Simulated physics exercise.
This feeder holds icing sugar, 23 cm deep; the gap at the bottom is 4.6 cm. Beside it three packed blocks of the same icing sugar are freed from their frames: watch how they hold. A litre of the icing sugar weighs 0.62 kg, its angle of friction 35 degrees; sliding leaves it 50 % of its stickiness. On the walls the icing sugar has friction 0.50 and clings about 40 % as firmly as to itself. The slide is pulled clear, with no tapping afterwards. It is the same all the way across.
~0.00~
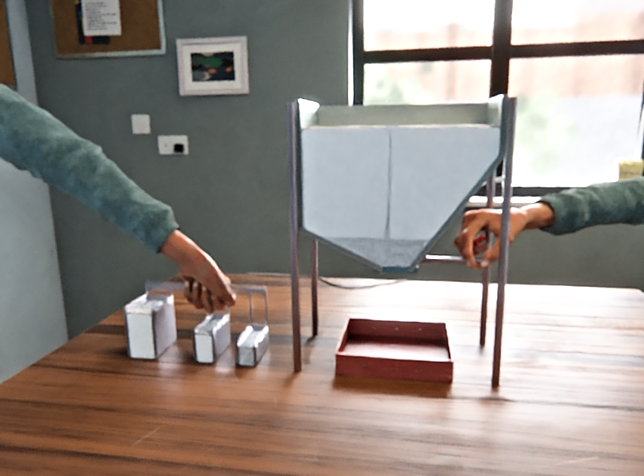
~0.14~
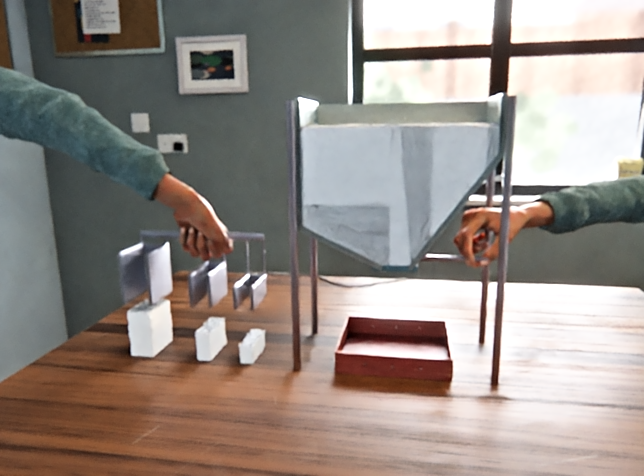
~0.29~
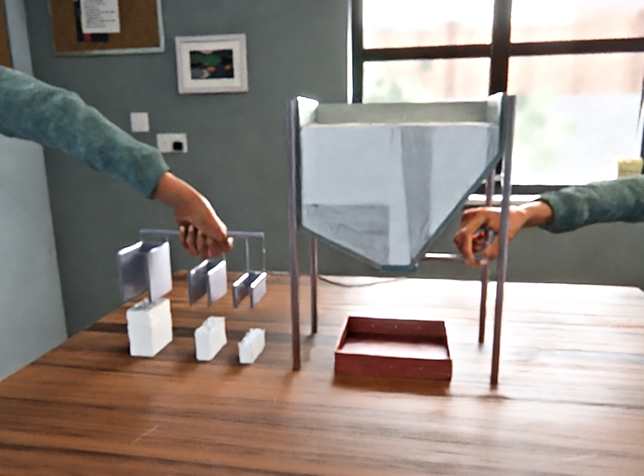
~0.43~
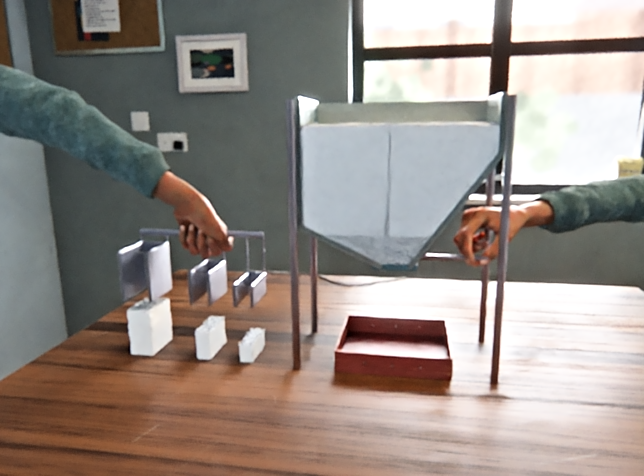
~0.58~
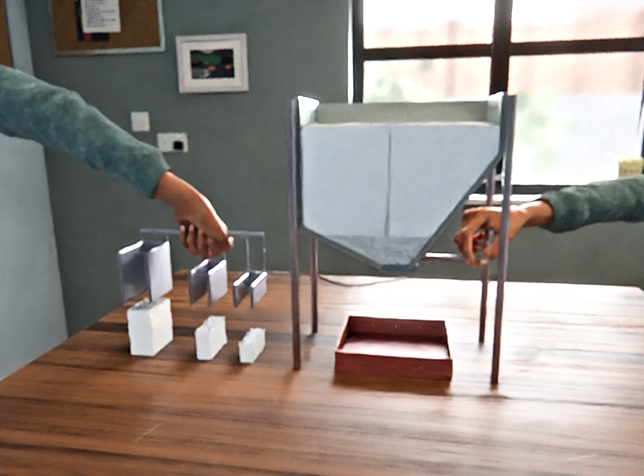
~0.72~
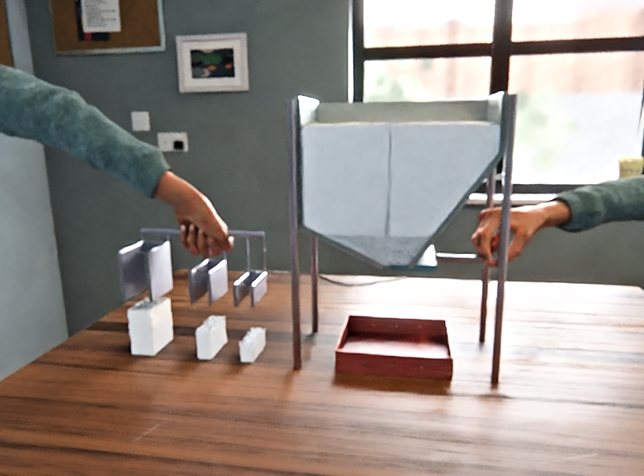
To begin with, one hand grips a bar joining three metal casings beside a pale feeder on legs, then lifts them, leaving three white blocks standing on the table. After a still spell, the other hand draws the slide beneath the feeder slightly right, while the red tray below stays empty.
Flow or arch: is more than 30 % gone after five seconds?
Left alone, it bridges.
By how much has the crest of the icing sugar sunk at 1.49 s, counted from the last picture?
Roughly 0.0 cm.
By 1.07 s, 0 % has run out.
By 1.49 s, 0 % has run out.
By 1.90 s, 0 % has run out.
By 2.32 s, 0 % has run out.
By 5.62 s, at the end, 0 % has run out.
